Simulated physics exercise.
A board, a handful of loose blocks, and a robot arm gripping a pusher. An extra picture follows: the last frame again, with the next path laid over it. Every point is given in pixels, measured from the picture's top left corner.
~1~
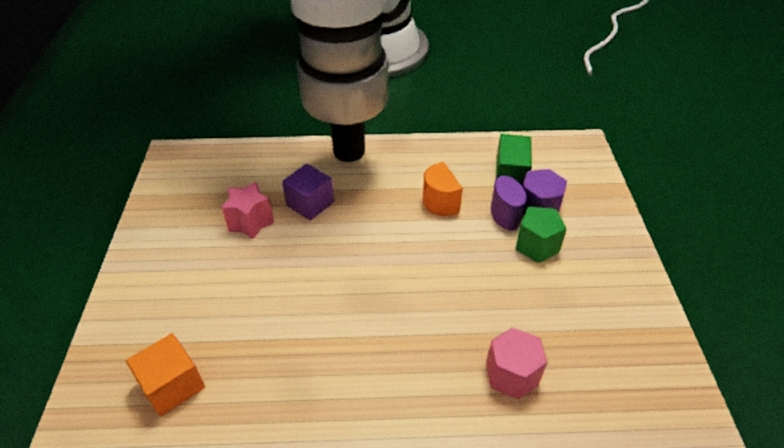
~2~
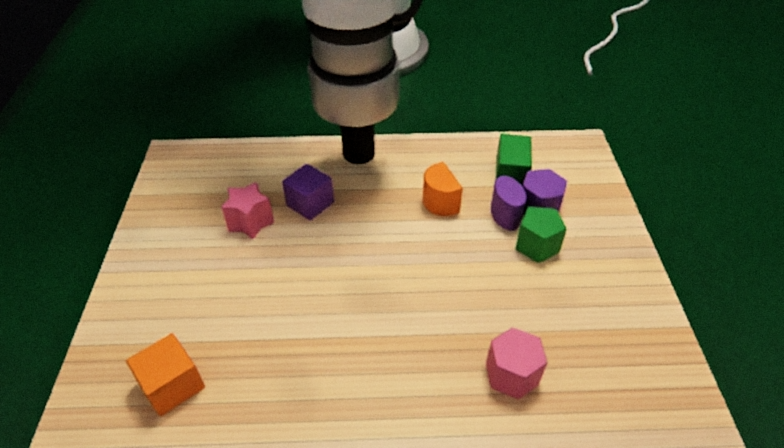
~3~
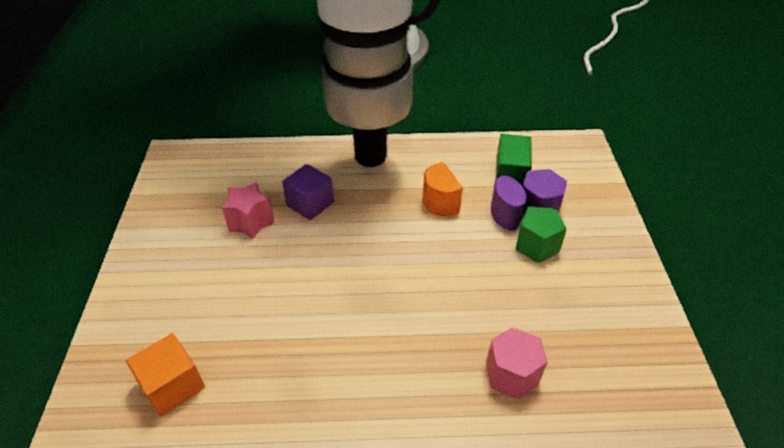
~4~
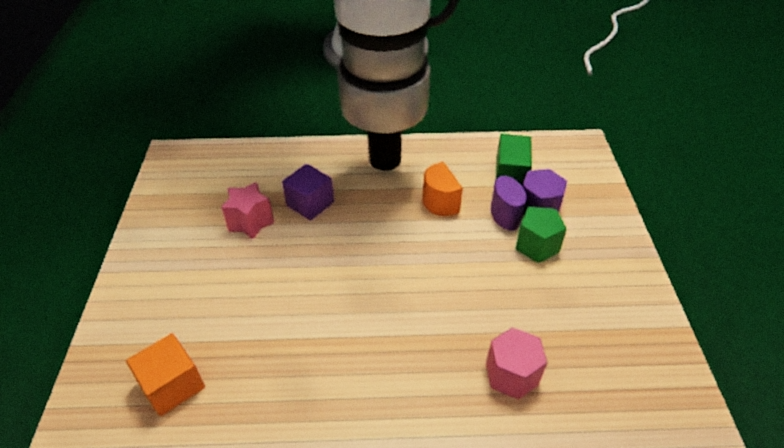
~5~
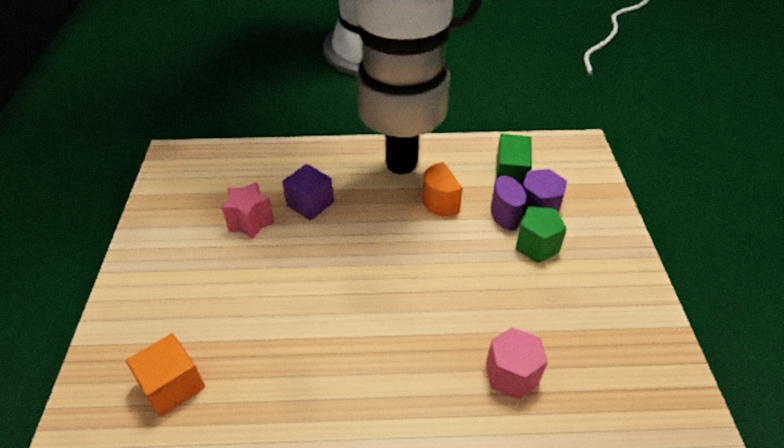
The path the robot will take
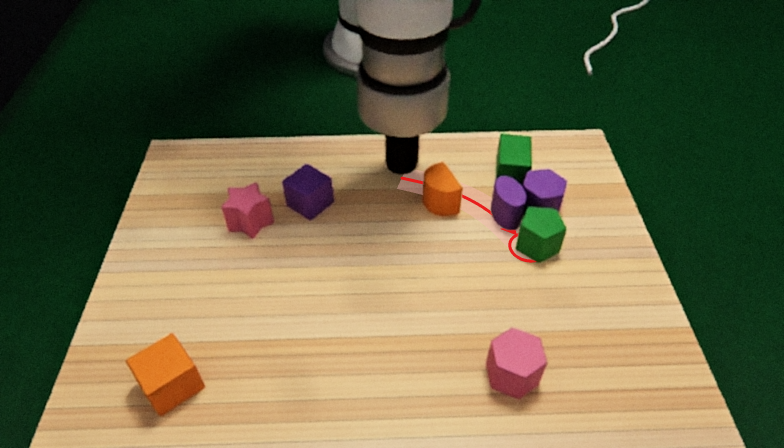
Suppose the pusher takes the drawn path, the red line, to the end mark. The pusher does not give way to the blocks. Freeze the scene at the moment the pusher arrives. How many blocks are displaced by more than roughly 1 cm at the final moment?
The answer is three or more blocks.
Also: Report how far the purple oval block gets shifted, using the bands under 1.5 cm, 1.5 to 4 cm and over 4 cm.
It goes a long way, over 4 cm.
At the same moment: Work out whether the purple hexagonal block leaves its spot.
The purple hexagonal block will be pushed away from where it stands.
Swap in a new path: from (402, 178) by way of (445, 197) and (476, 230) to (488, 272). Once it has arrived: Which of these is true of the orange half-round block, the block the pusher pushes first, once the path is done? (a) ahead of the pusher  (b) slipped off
I'll go with a - ahead of the pusher.
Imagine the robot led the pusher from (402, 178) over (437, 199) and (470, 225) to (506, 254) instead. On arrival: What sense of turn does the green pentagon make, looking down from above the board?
In a top view, it turns counterclockwise.
Path on the board, from (402, 178) through (449, 191) and (492, 214) to (528, 247).
On the path given first. One third of the way, pusher at (451, 177); orange half-round block at (462, 191), turned 45° clockwise.
Two thirds of the way, pusher at (495, 200); orange half-round block at (480, 211); purple oval block at (529, 201); green pentagon at (556, 232); purple hexagonal block at (557, 185), turned 30° anticlockwise.
At the end, pusher at (532, 234); orange half-round block at (481, 214), turned 140° clockwise; purple oval block at (568, 217), turned 25° anticlockwise; green pentagon at (581, 248), turned 65° clockwise; purple hexagonal block at (566, 188), turned 65° anticlockwise.
